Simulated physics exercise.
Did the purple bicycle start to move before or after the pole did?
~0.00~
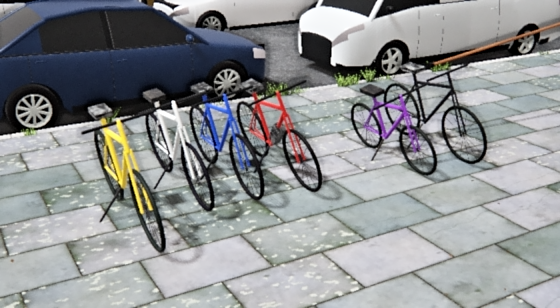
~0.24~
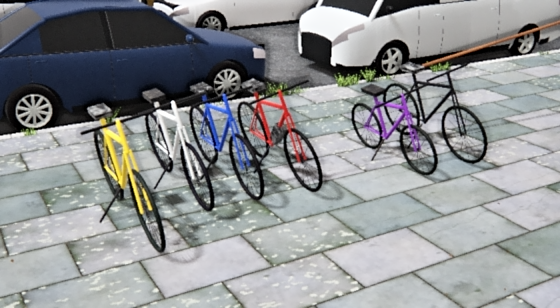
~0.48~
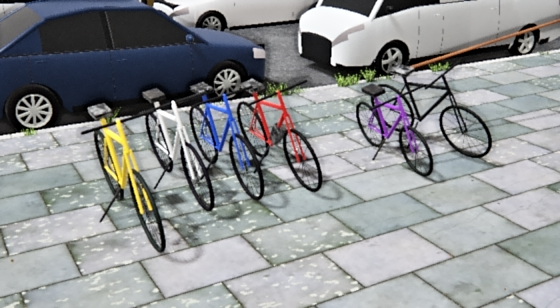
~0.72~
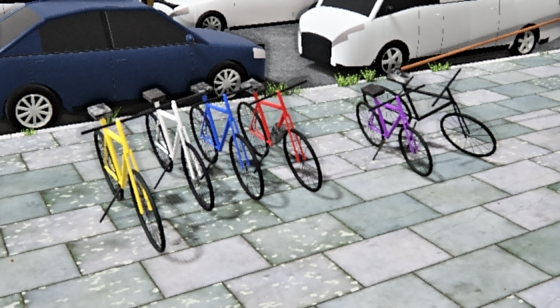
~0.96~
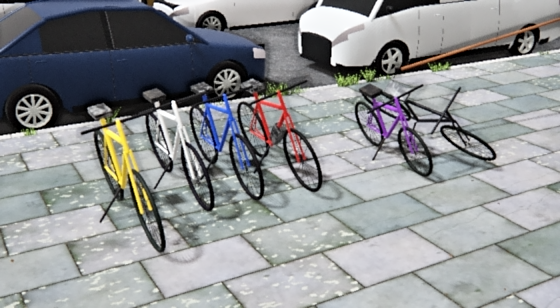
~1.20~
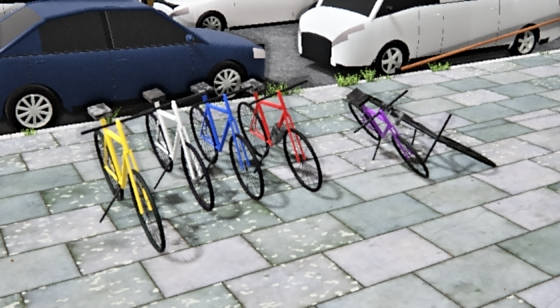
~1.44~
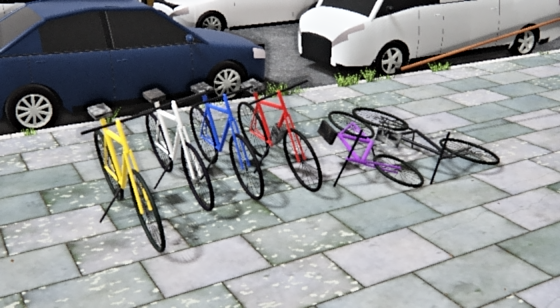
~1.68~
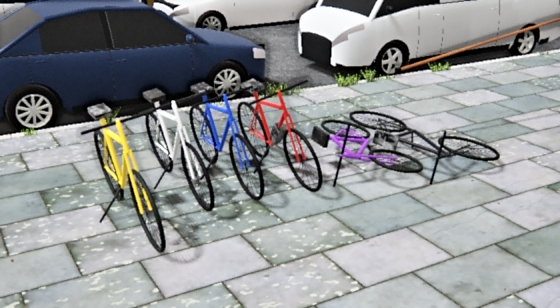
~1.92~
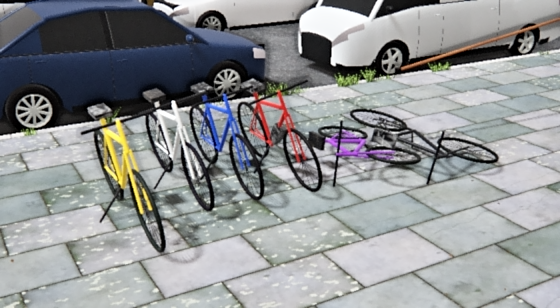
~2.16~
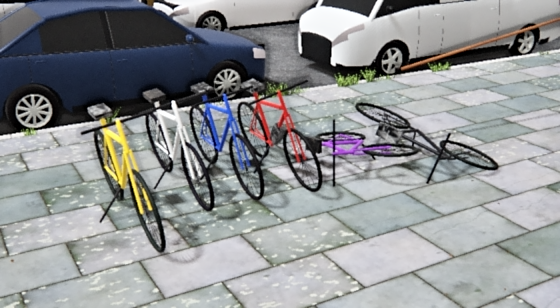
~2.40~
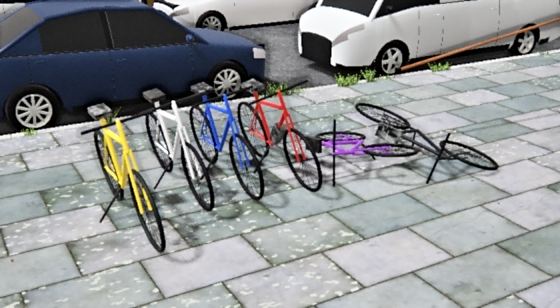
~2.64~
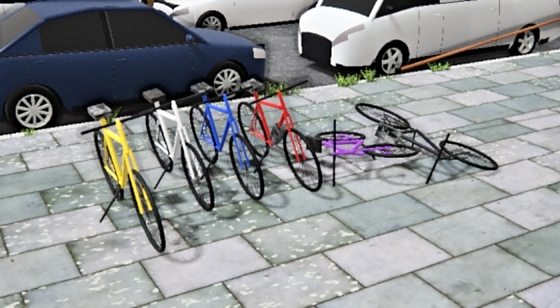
The purple bicycle started to move after the pole, tipping only once the black bicycle beside it was well on its way down.
A thin pole slid left against the black bicycle at the right end of a row of six near parked cars, and it toppled onto the purple one, which fell too, while the red, blue, white and yellow bikes stayed standing.
